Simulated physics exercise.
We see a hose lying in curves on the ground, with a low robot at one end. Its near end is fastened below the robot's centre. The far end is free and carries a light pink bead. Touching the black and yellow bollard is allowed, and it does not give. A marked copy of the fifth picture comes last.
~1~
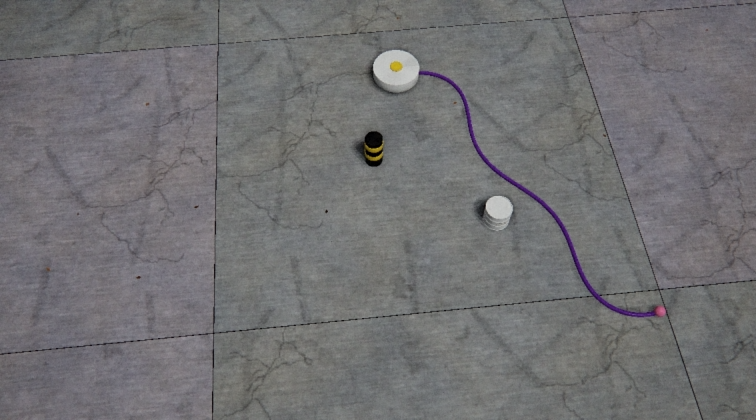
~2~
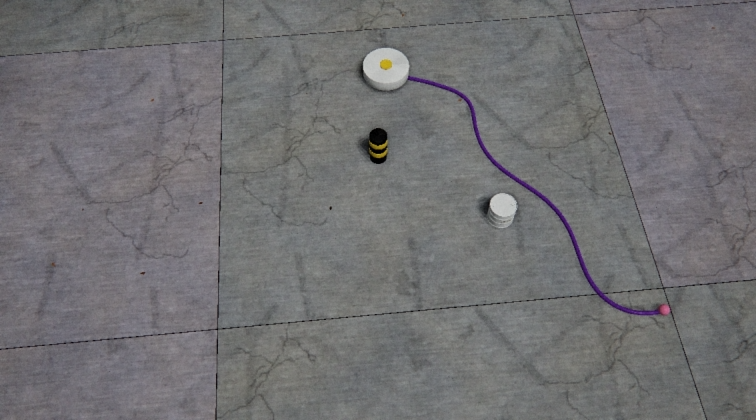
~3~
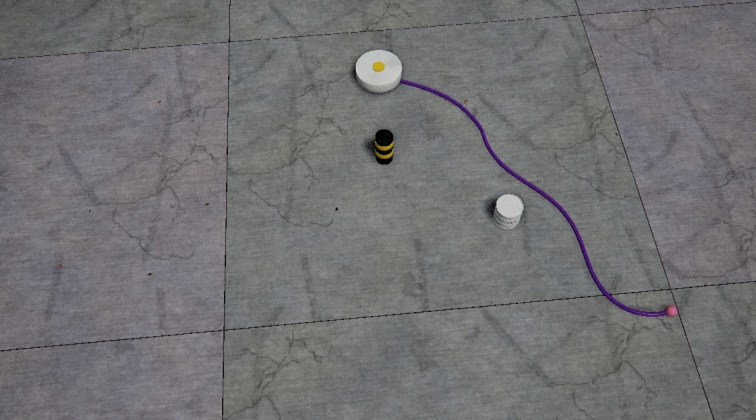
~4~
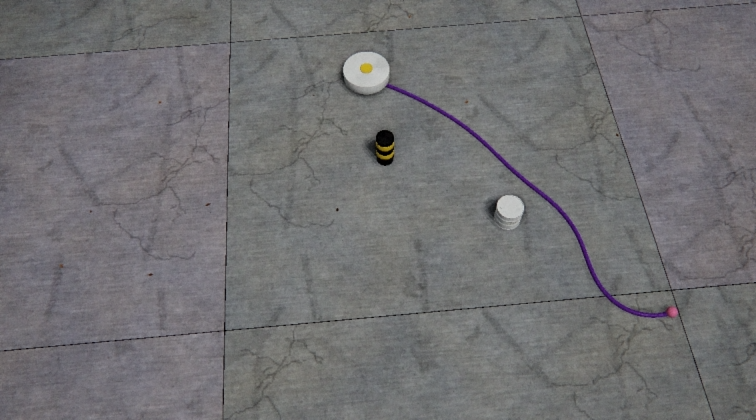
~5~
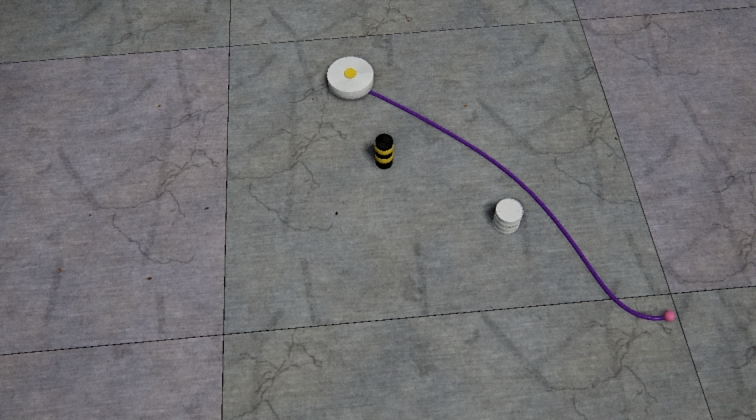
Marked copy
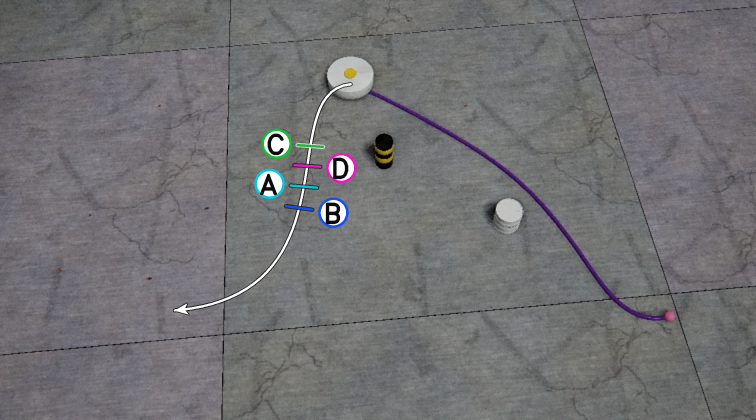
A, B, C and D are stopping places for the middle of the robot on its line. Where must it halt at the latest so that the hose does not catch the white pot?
It should halt at B.
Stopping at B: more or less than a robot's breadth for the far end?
Less.
On the marked copy, A at (304, 187); B at (299, 208); C at (310, 146); D at (307, 166); the route from (351, 84) via (299, 208) to (175, 310).
Taking B. A third of the way, robot (317, 111), middle of the hose (499, 176), free end (660, 316).
Two thirds of the way, robot (307, 159), middle of the hose (499, 176), free end (660, 316).
When it is over, robot (298, 203), middle of the hose (479, 188), free end (655, 314); only the bollard has been touched, if anything.
As for the rest, A is safe but short; C is safe but short; D is safe but short.
